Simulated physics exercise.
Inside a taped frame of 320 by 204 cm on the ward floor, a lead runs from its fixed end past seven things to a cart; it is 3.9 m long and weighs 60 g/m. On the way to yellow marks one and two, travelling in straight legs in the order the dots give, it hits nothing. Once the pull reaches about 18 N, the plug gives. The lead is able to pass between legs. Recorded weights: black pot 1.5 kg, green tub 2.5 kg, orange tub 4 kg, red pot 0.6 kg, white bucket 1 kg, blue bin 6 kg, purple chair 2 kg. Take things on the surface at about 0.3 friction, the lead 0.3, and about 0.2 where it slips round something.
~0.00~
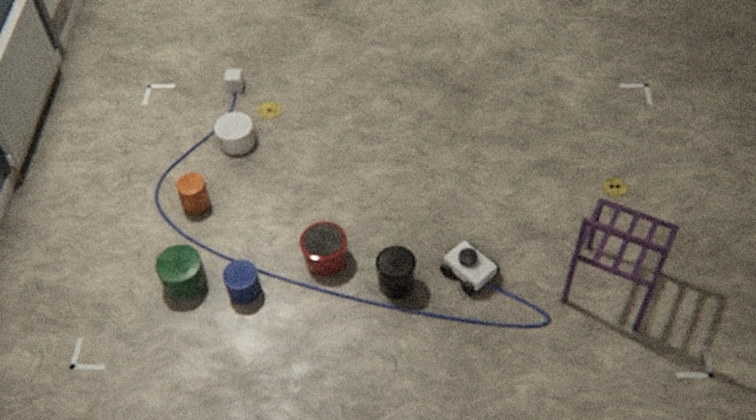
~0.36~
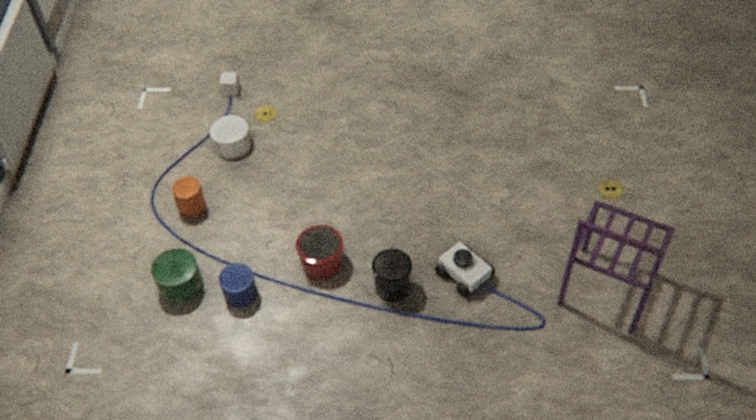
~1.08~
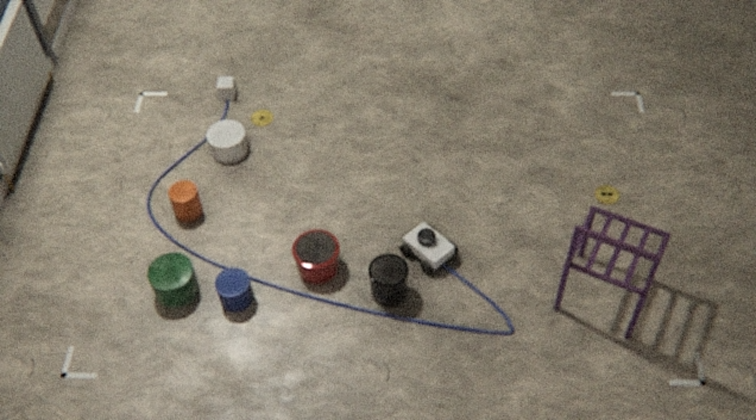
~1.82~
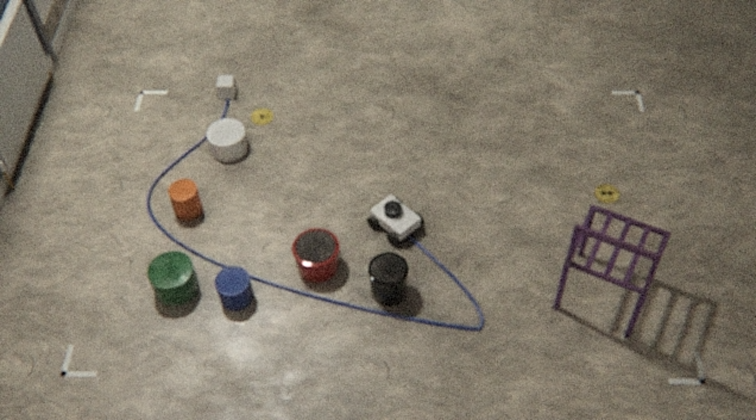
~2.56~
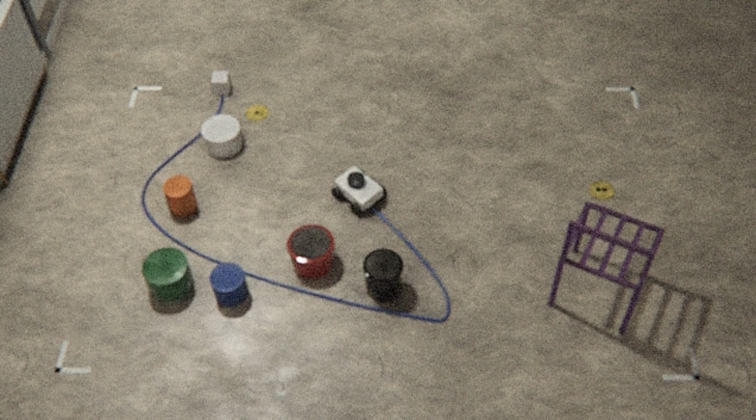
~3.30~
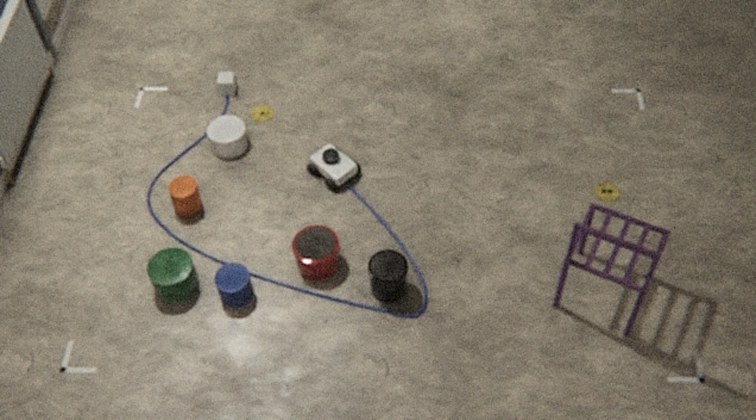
A small white cart trailing a blue lead rolls up and left past the black and red pots.
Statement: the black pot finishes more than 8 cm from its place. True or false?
True.
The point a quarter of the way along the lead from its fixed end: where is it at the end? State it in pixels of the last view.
Roughly (174, 205).
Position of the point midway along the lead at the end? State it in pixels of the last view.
About (311, 280).
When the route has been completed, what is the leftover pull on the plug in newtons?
0 N.
At 5.4 s, cart at (264, 112), lead slack at the fixed end; black pot 13 cm off its start.
At 7.5 s, cart at (375, 138), lead slack at the fixed end; black pot 13 cm off its start.
At 9.6 s, cart at (494, 165), lead slack at the fixed end; black pot 13 cm off its start at (369, 252).
At 11.8 s, cart at (607, 190), lead slack at the fixed end; black pot 13 cm off its start.
At 12.2 s, cart at (607, 190), lead slack at the fixed end; black pot 13 cm off its start at (369, 253).
